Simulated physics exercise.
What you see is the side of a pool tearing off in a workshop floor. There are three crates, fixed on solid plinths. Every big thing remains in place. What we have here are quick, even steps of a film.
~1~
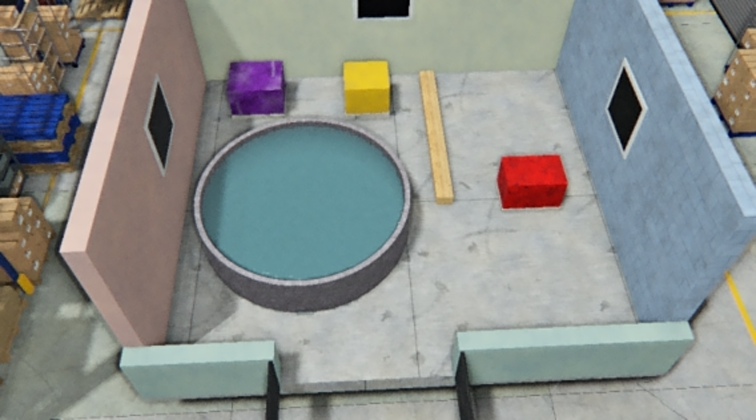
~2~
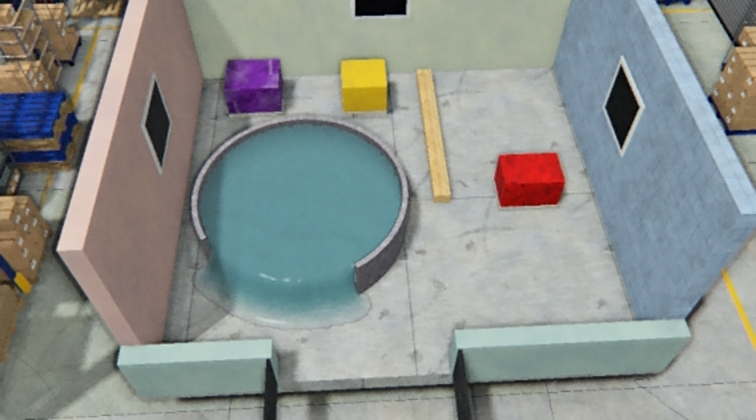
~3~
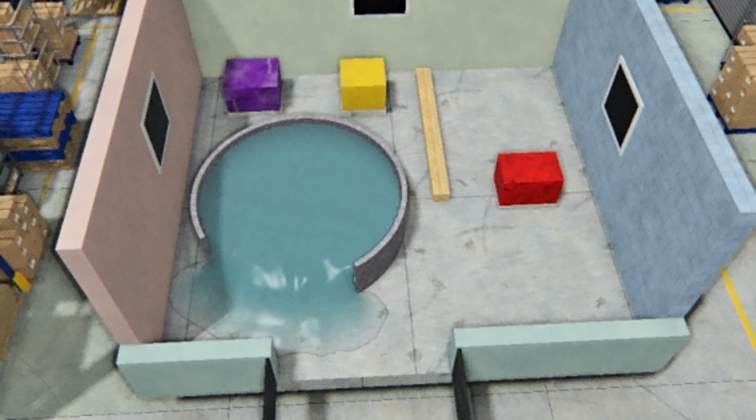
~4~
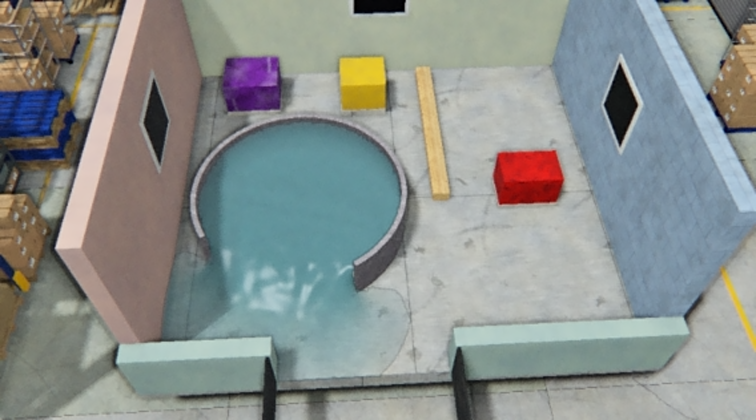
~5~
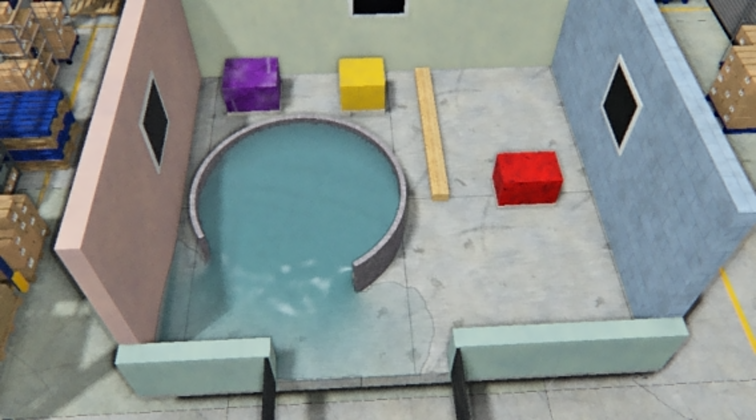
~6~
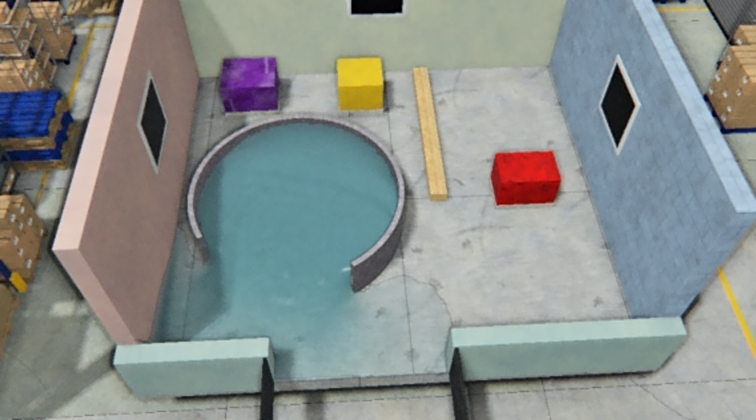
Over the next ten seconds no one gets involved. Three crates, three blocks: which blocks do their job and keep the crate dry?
The red crate keeps dry; the purple crate gets wet; the yellow crate keeps dry.
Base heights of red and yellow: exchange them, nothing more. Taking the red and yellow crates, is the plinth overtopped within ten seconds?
Red: Untouched, yellow: Flooded.
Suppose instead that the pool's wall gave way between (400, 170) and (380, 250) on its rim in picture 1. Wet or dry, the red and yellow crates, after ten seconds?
Taking them in turn, the red crate is overtopped and the yellow crate is missed.
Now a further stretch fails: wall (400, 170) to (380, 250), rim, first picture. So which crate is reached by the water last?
That would be the crate marked purple.
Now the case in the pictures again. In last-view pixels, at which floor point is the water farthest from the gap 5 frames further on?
Close to (531, 350), I think.
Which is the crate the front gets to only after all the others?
Looks like the red-painted one to me.
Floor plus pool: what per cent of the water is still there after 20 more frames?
Roughly 72 %.
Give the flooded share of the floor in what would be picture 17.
About 20 per cent.
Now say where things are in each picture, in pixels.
The first picture shows still water in the round tank at (304, 197).
In the second picture, the front is at (200, 274), out from the gap at (274, 296).
In the third picture, water pours out at (274, 297) and has run to (175, 288).
In the fourth picture, the front is at (403, 323), out from the gap at (274, 297).
In the fifth picture, water pours out at (273, 298) and has run to a hidden place.
In the sixth picture, water pours out at (271, 298) and has run to a hidden place.
A moment on, water covers 15 % of the floor; the red crate not reached, the purple crate not reached, the yellow crate not reached.
Next, water covers 20 % of the floor; the red crate not reached, the purple crate not reached, the yellow crate not reached.
Then, water covers 35 % of the floor; the red crate not reached, the purple crate water round its plinth, the yellow crate water round its plinth.
Later, water covers 65 % of the floor; the red crate water round its plinth, the purple crate water round its plinth, the yellow crate water round its plinth.
In the end, water covers 90 % of the floor; the red crate stayed above the water, the purple crate was topped, the yellow crate stayed above the water.
